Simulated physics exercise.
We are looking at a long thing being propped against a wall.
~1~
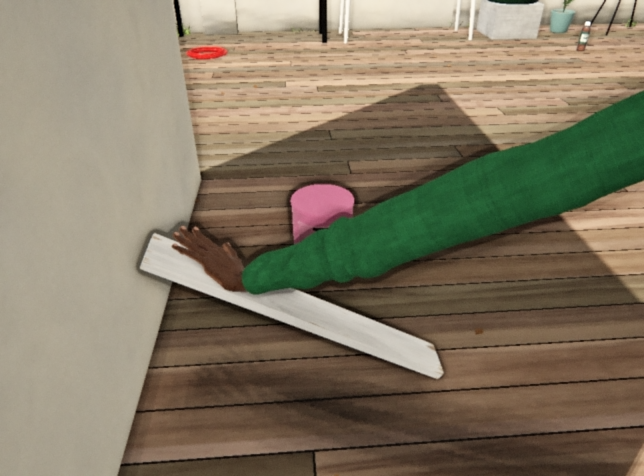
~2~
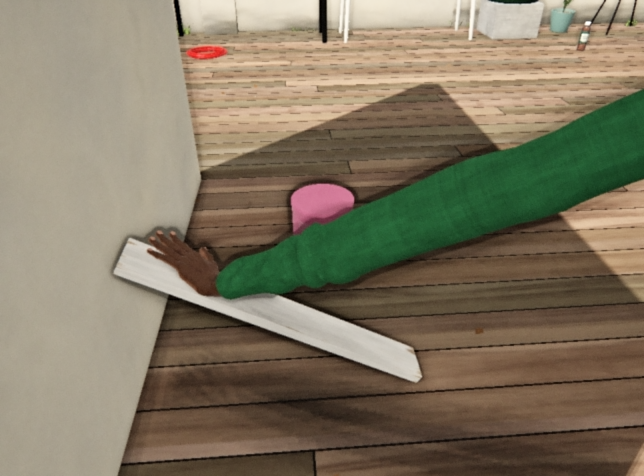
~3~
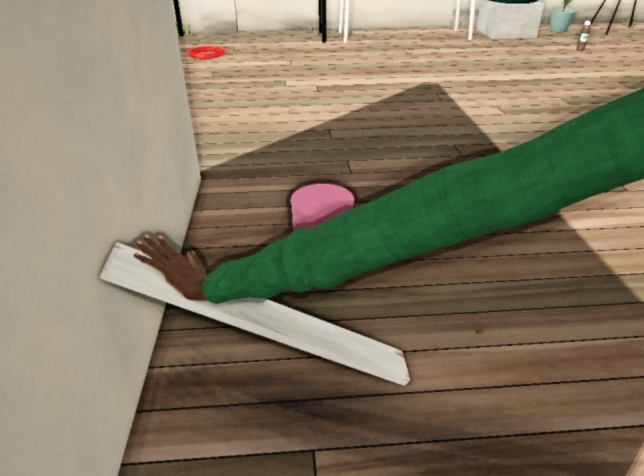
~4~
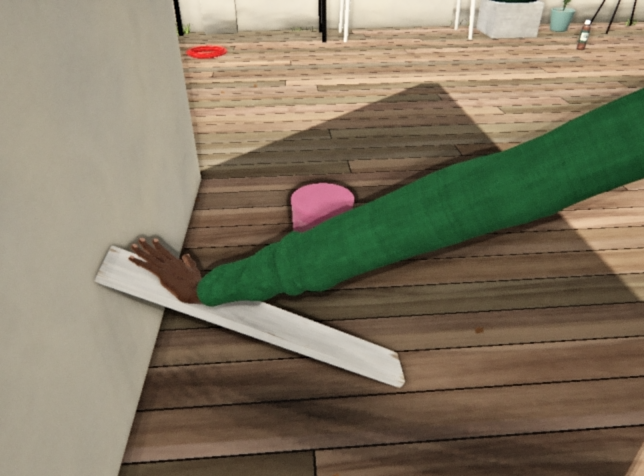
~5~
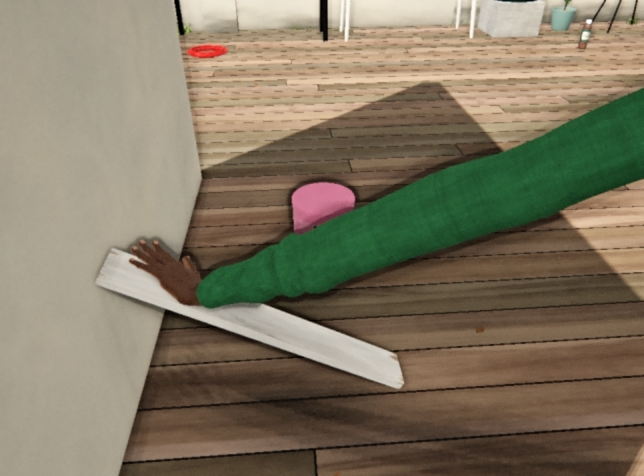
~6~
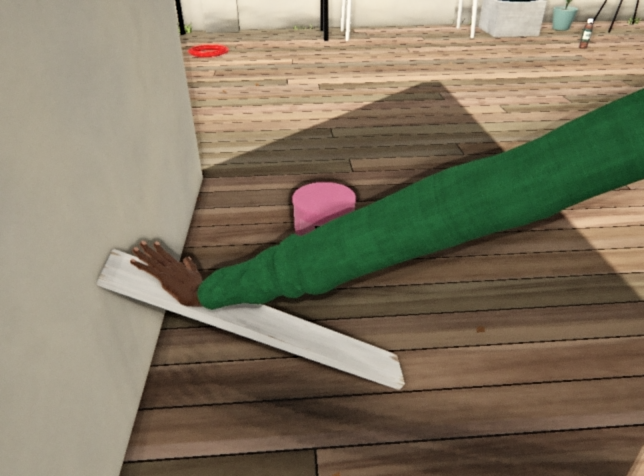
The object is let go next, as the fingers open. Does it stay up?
Honestly, it slides off its spot.
Then, 0.40 s later than the last frame, white plank leaning 29° more than when let go near (295, 375).
Then, 0.50 s later than the last frame, white plank leaning 31° more than when let go near (296, 368).
When it is over, moved from the start, white plank; pink pail as before. End places, in pixels of the last picture, white plank near (297, 378). The plank slips out.
